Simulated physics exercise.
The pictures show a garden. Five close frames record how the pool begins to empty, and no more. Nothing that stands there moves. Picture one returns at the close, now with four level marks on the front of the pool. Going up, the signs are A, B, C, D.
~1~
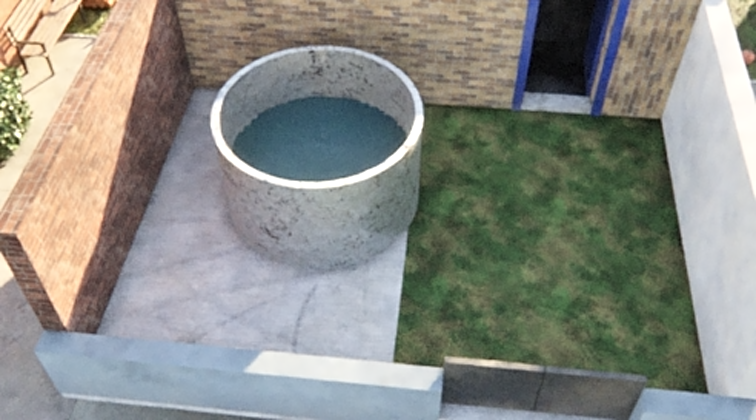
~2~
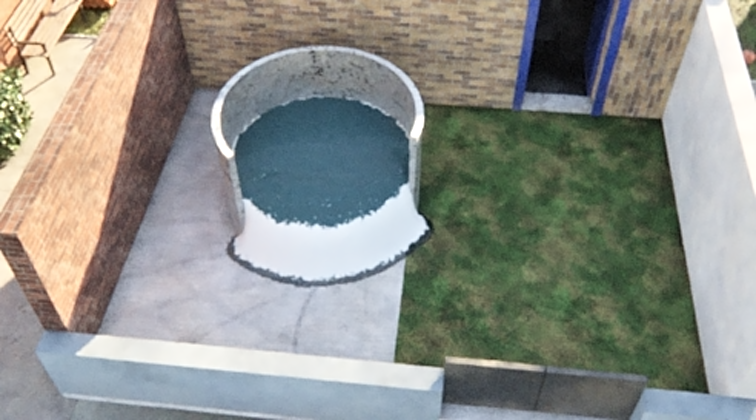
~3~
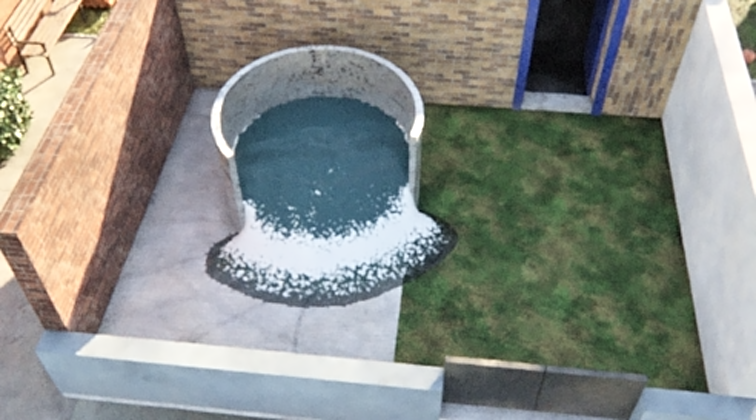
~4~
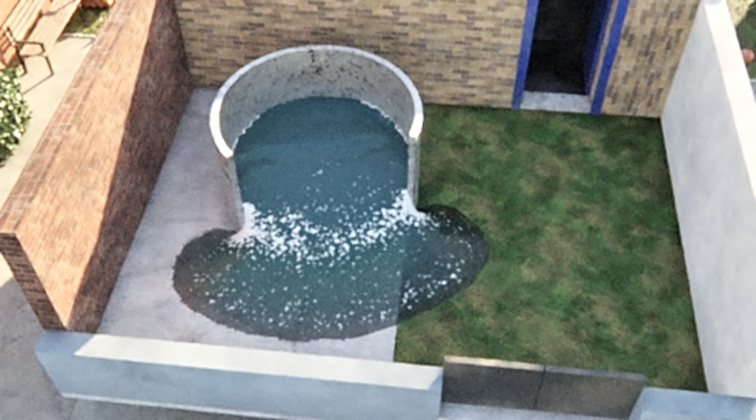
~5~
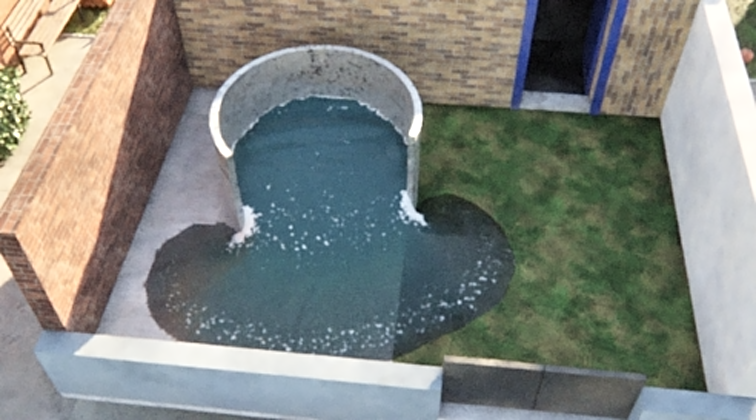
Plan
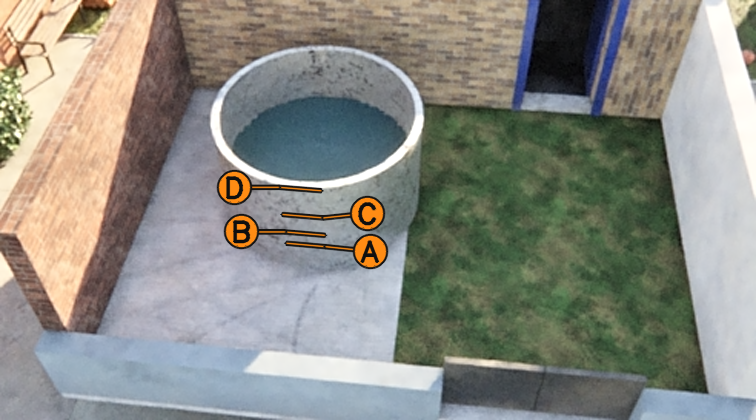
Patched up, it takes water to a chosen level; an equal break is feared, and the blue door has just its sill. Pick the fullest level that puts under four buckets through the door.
Choose B.
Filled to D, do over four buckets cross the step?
Yes, it does.
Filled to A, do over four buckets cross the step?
No.
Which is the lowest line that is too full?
Here it is line C.
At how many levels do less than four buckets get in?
Two.
In orange, A at (306, 244); B at (304, 233); C at (302, 216); D at (299, 189); from the bottom up A, B, C, D.
With A, nothing gets over.
With B, a bucket or two gets in.
With C, about 11 bucketfuls get in.
With D, dozens of bucketfuls pour in.
